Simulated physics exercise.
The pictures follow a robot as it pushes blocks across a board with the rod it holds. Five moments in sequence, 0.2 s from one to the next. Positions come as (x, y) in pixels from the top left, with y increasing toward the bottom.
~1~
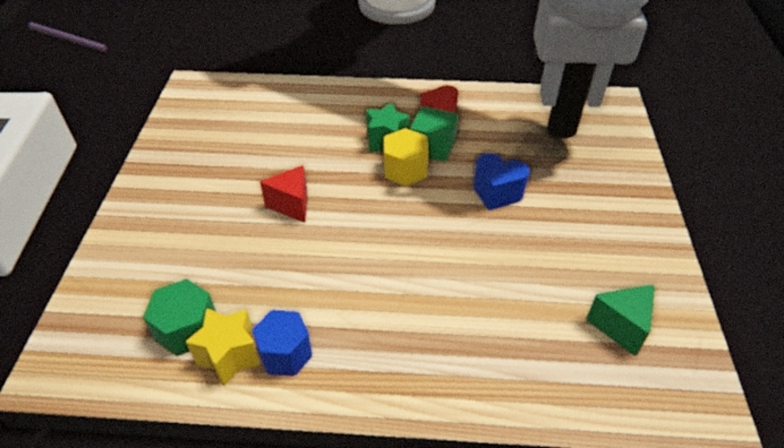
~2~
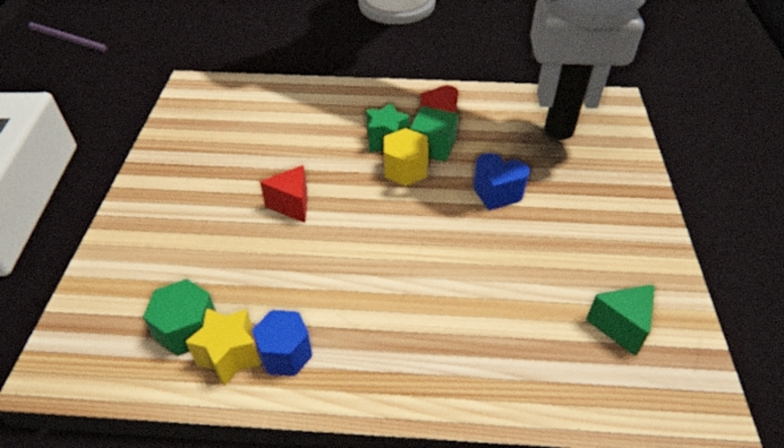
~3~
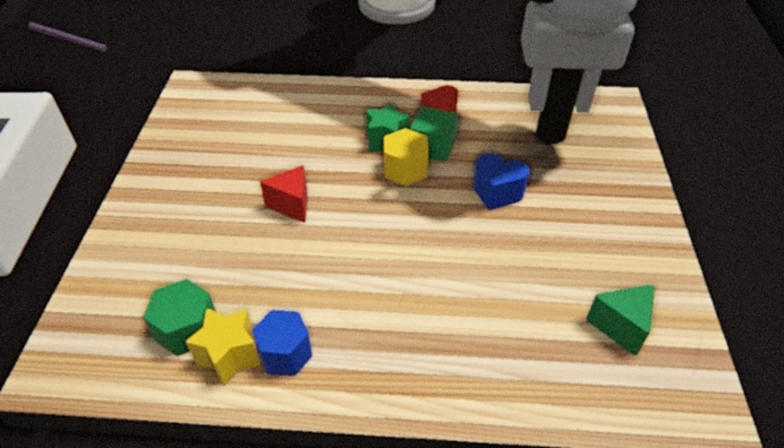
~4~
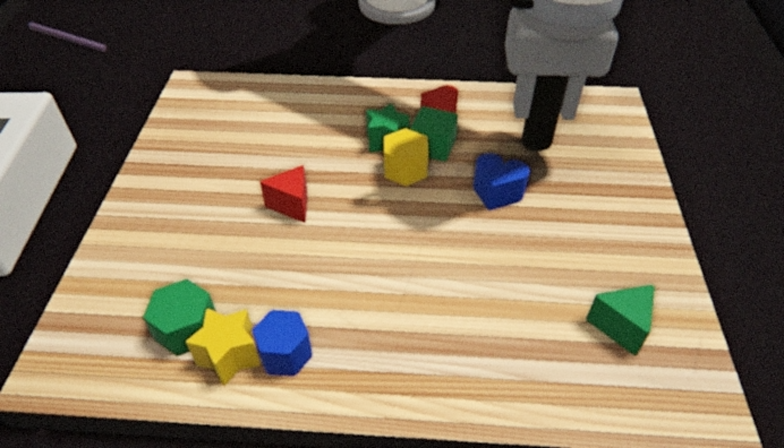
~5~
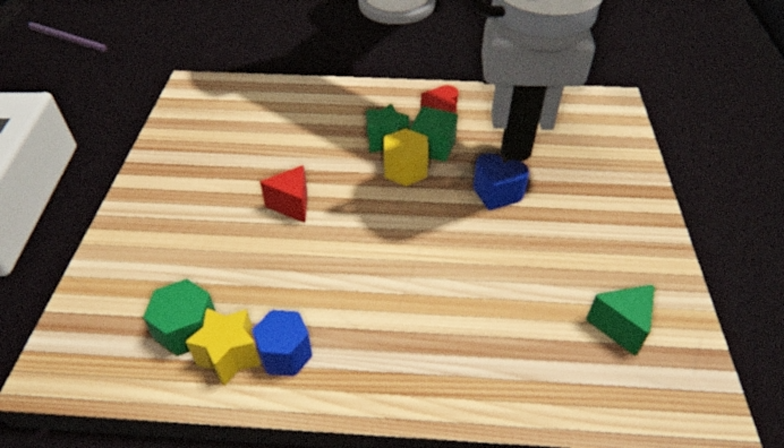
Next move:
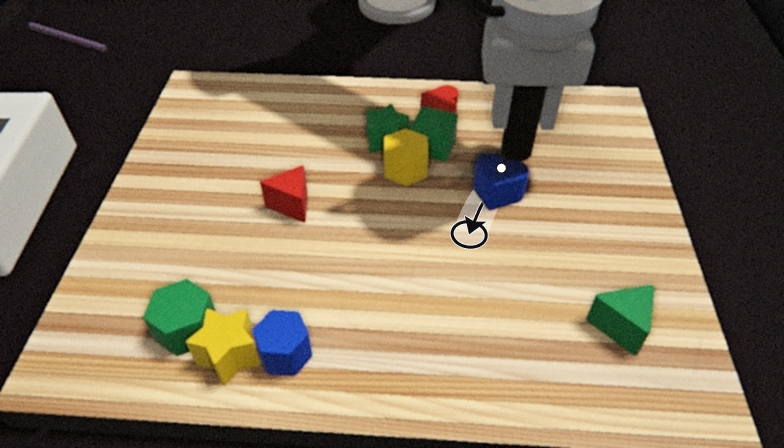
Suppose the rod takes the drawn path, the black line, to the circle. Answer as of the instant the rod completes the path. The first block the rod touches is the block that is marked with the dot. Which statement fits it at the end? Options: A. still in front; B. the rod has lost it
A (still in front)
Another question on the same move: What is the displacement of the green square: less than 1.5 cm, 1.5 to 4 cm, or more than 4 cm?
Travel: Within 1.5 cm.
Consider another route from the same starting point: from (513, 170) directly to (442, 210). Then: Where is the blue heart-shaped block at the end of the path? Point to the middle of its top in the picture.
Around pixel (479, 198).
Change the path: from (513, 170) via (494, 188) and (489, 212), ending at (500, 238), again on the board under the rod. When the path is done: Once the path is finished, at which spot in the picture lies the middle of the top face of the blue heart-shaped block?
The middle of its upper face should be somewhere near (478, 228).
The line goes from (513, 170) through (486, 198) to (469, 234); the dot is on the blue heart-shaped block.
On the path given first. One third of the way, rod at (497, 170); blue heart-shaped block at (489, 184).
Two thirds of the way, rod at (482, 191); blue heart-shaped block at (475, 207).
At the end, rod at (472, 216); green square unmoved; blue heart-shaped block at (463, 234).
